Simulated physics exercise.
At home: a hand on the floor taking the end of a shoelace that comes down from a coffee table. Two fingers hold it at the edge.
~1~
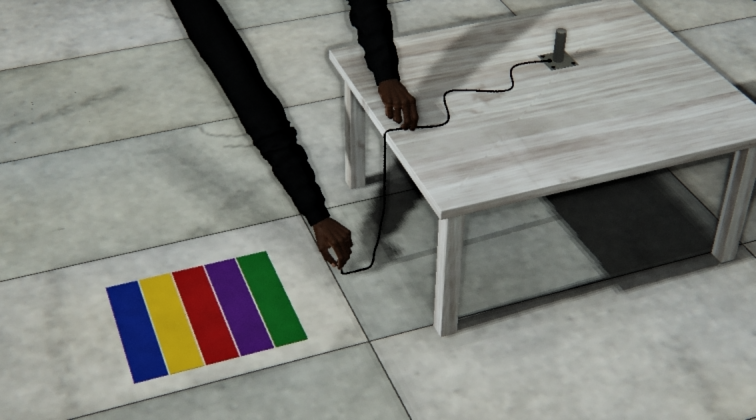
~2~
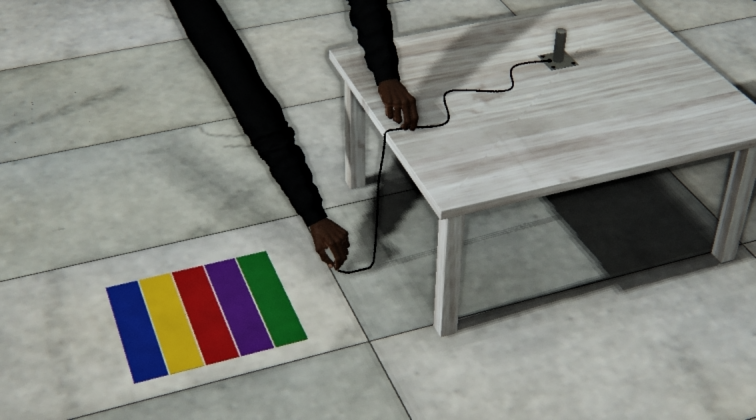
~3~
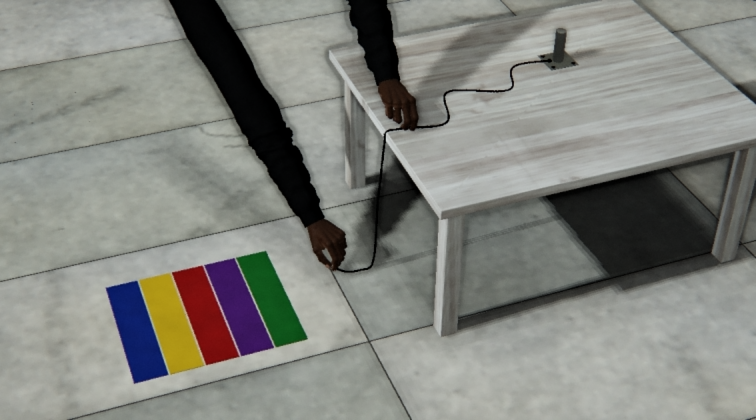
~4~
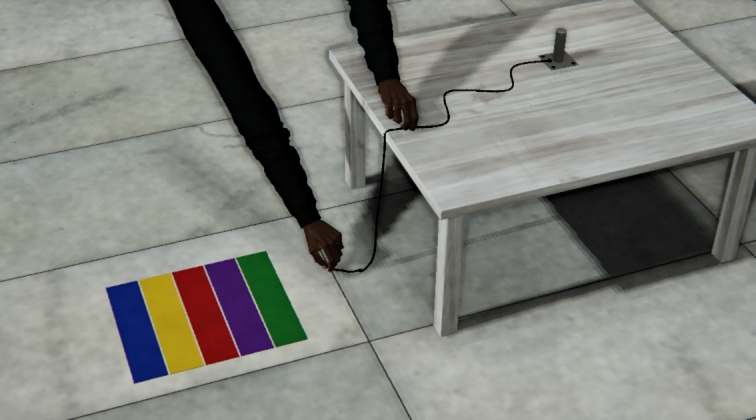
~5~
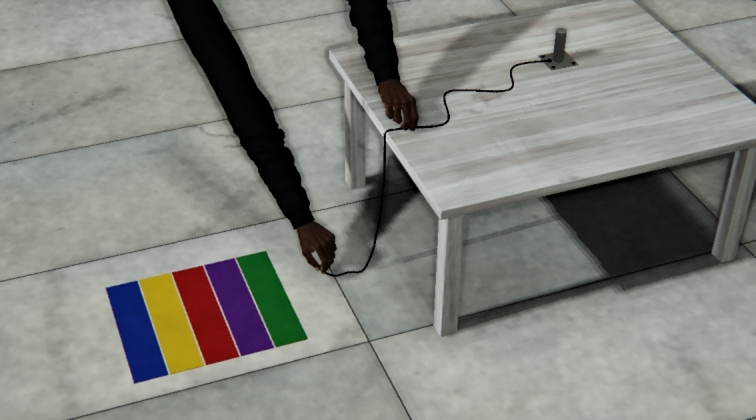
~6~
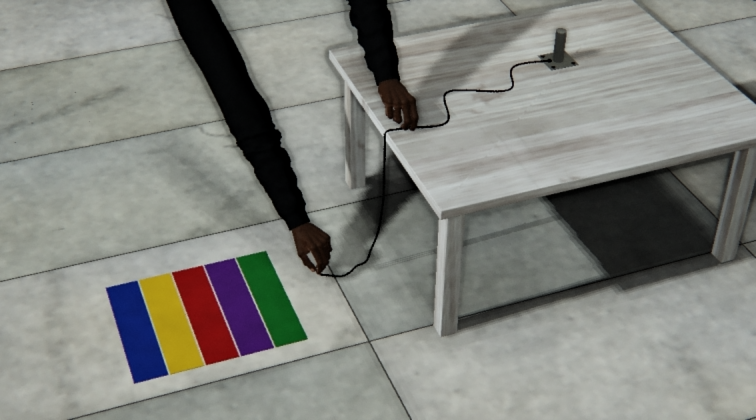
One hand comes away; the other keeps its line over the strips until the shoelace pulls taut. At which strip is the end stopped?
It gets as far as the yellow strip.
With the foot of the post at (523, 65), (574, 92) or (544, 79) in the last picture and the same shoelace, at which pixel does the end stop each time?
Try by try, around (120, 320), (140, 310) and (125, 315).
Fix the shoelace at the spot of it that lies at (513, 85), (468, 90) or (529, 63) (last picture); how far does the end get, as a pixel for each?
About (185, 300), (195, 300) and (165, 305).
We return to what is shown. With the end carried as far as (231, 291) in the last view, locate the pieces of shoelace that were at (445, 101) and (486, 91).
About (410, 105), and the other about (459, 89).
Soon after, end near (231, 291); over purple.
Then, end near (187, 302); over red.
At full stretch, end near (161, 308); over yellow. The yellow one.
